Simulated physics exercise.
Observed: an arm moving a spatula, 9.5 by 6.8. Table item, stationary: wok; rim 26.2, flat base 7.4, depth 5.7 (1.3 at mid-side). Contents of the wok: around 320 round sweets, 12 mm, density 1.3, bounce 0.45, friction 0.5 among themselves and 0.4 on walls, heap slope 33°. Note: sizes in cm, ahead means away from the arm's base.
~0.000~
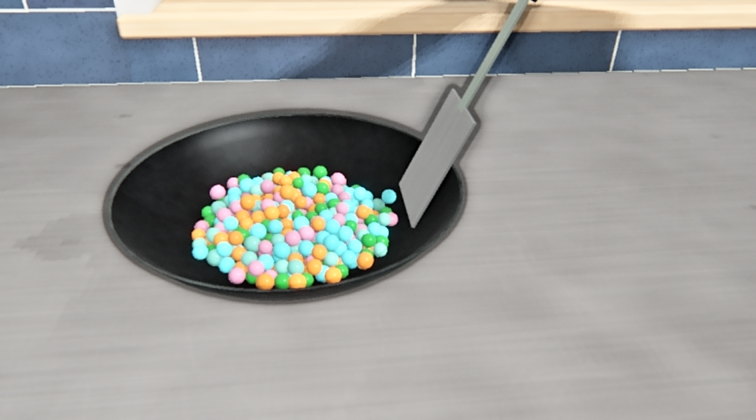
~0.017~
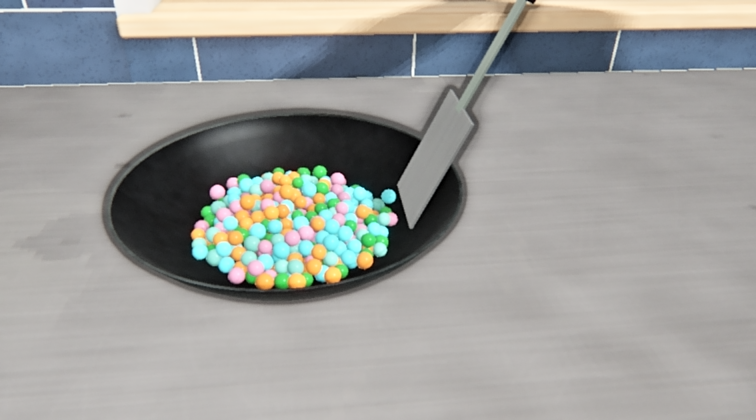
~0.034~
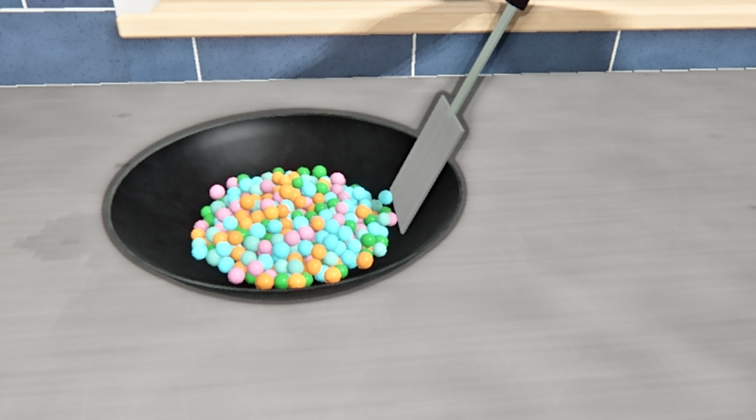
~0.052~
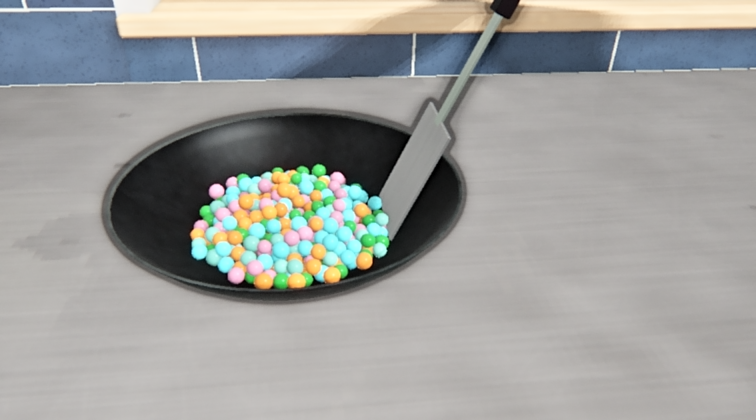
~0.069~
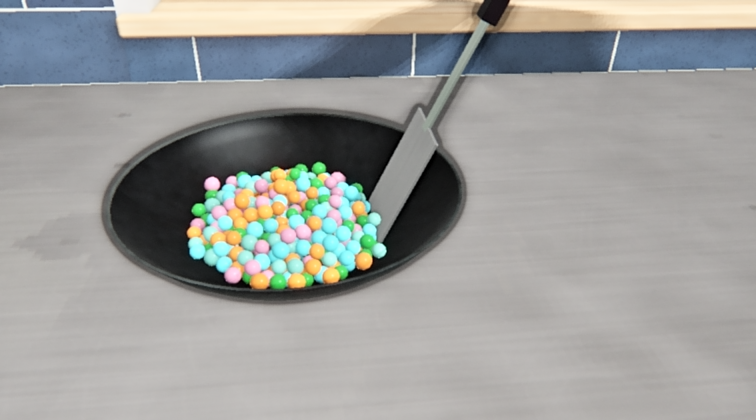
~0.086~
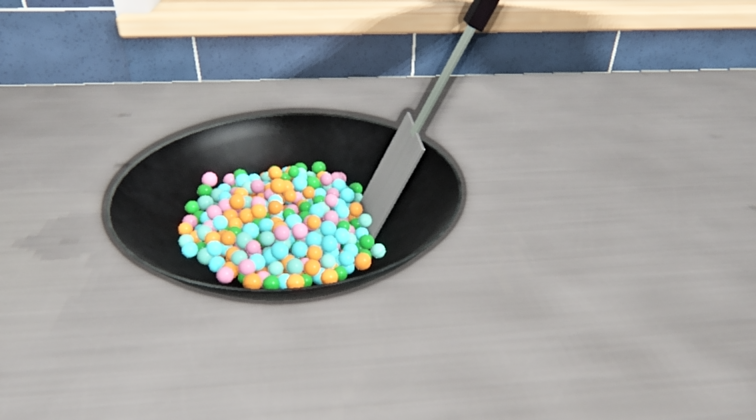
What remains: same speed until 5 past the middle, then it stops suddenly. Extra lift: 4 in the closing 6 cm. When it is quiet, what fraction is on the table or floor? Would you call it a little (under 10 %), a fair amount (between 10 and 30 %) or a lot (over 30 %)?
A little, under 10 %.
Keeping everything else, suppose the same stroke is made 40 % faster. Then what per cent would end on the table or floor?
Roughly 0 in a hundred.
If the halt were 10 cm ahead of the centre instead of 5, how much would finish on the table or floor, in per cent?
Then roughly 25 percent would finish on the table or floor.
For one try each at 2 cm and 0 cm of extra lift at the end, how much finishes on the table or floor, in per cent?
0 and 0 per cent.
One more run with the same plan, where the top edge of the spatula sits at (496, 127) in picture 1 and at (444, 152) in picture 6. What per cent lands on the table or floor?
I'd put it at roughly 0 per cent.
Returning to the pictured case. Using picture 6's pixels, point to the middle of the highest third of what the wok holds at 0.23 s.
Centre: Roughly (213, 208) in the last picture.
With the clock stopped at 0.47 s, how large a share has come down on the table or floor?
Share at that moment: About 0 %.
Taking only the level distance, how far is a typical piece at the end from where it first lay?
Level distance of around 4 cm.
After 0.16 s, sloping 65°, highest piece 5 above the table; 324 in the wok.
After 0.23 s, sloping 65°, highest piece 5 above the table; 324 in the wok.
After 0.47 s, sloping 65°, highest piece 6 above the table; 324 in the wok.
After 1.52 s, sloping 65°, highest piece 6 above the table; 324 in the wok.
In the end, 324 in the wok. That is 0 % on the table or floor.
